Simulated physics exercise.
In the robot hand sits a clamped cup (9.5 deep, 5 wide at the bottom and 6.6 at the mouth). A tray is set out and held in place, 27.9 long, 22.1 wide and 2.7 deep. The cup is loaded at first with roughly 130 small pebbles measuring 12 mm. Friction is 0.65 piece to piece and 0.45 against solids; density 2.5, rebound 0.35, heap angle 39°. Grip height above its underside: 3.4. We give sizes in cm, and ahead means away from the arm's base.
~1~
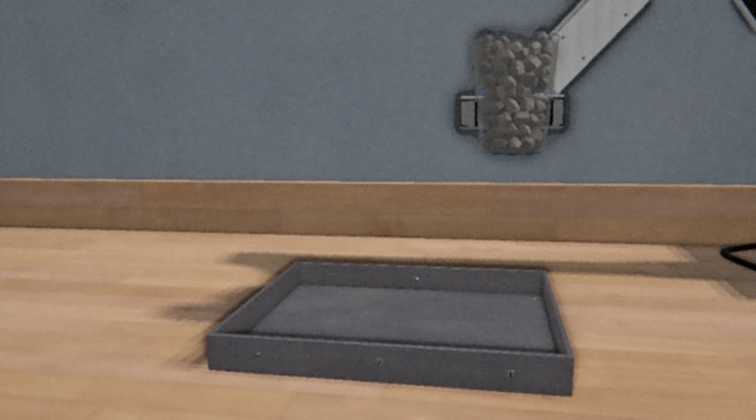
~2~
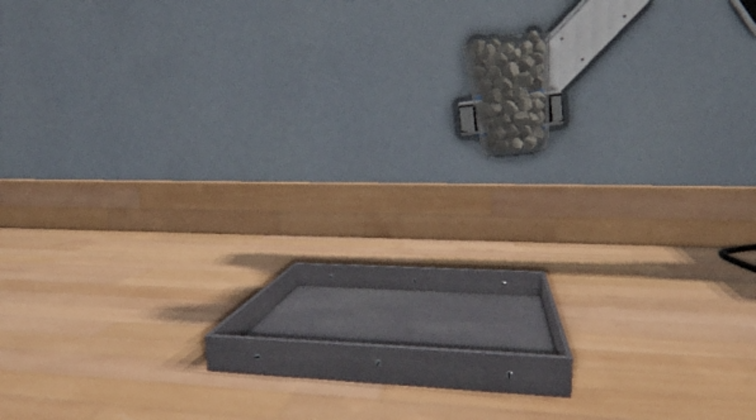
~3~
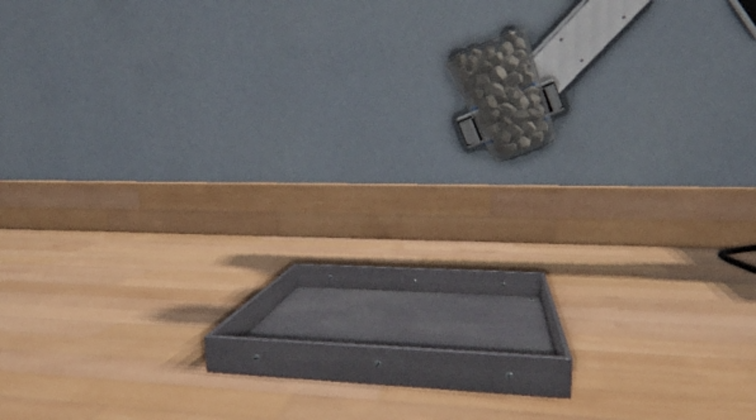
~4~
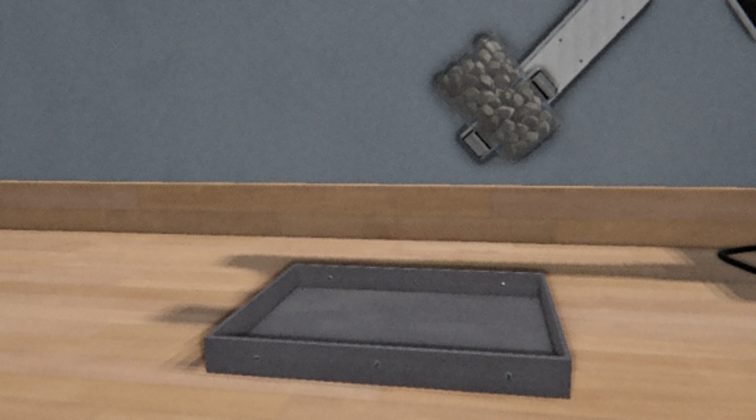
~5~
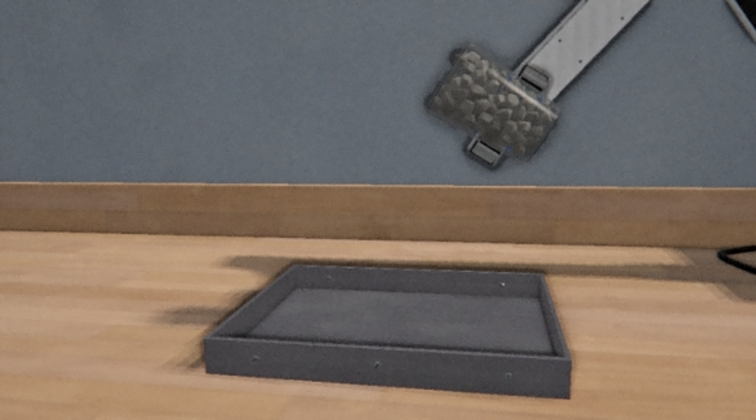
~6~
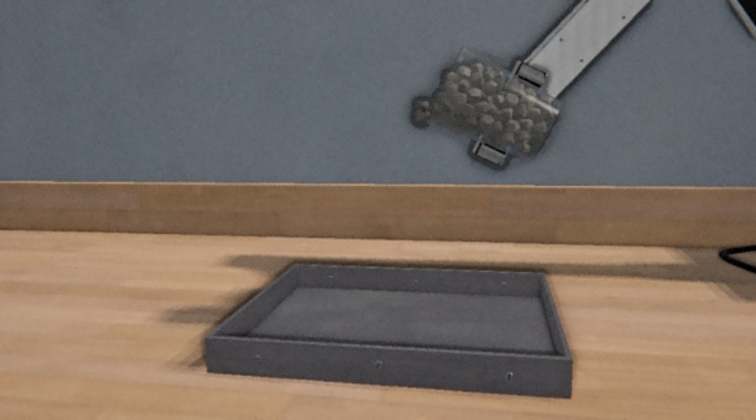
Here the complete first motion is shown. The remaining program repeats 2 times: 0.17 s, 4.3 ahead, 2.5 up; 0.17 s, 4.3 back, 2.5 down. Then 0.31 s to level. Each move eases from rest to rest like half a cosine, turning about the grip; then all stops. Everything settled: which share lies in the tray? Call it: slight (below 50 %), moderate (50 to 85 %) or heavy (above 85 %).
Slight.
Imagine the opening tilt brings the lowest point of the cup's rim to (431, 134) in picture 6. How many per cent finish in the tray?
Result: Approximately 45 %.
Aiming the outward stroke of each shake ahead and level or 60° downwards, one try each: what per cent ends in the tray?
15 and 5 %.
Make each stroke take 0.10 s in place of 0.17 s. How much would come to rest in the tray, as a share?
Around 75 percent.
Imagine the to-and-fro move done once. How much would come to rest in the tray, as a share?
That would give close to 15 percent.
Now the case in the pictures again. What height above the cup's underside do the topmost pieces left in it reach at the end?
Height at rest: Approx. 9.0 cm.
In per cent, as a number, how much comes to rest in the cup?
Roughly 75 in a hundred.
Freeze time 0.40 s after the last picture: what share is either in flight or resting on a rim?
Roughly 7 percent.
Then, 0.40 s later, tilted 64° forward, highest piece 24 above the table; 108 in the cup, 12 in the tray, 9 in flight or on a rim.
Then, 0.79 s later, tilted 46° forward, highest piece 24 above the table; 97 in the cup, 31 in the tray, 1 in flight or on a rim.
Then, 1.19 s later, level, highest piece 26 above the table; 97 in the cup, 32 in the tray.
Then, 2.24 s later, level, highest piece 26 above the table; 97 in the cup, 32 in the tray.
At rest, 97 in the cup, 32 in the tray. That is 25 % in the tray.
